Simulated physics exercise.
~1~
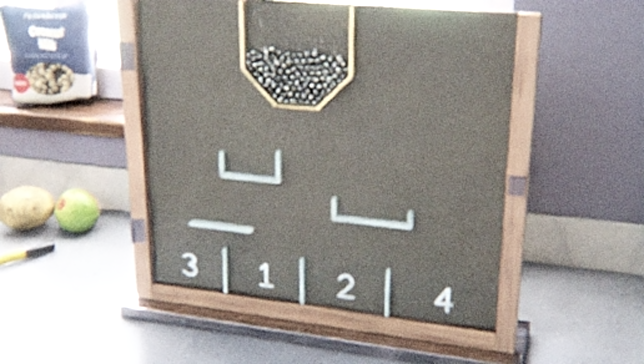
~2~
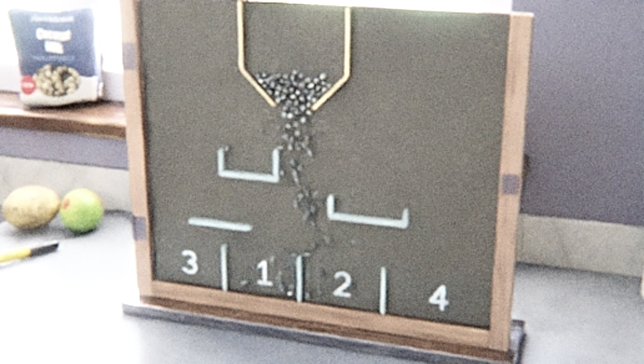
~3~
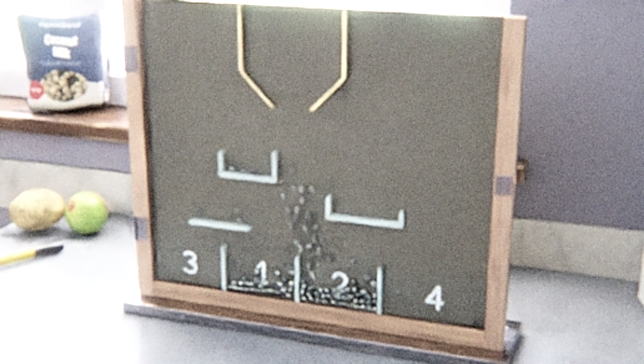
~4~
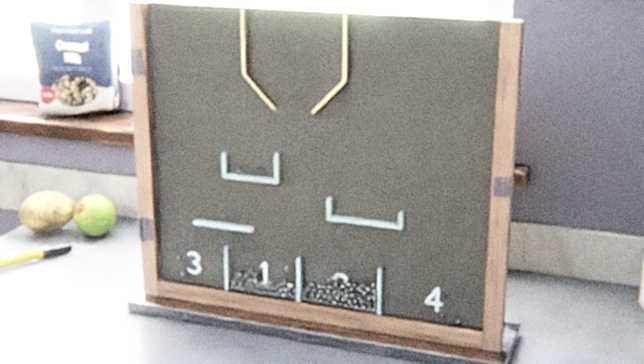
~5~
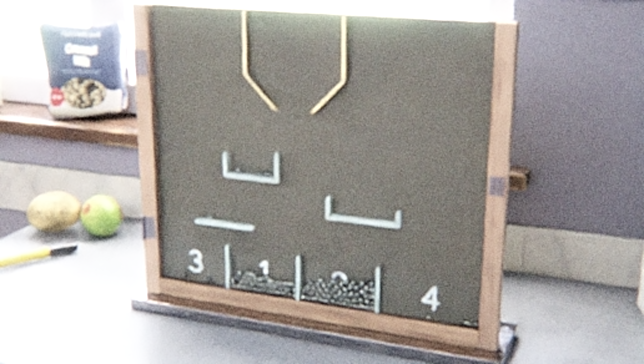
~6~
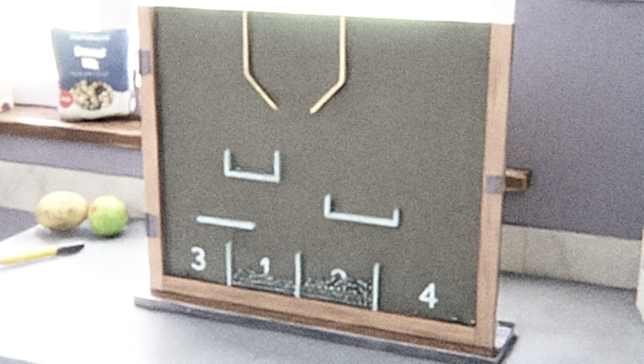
Small metallic beads pouring from a hopper past pale ledges in an upright wood-framed case, settling mostly in the two middle bins.
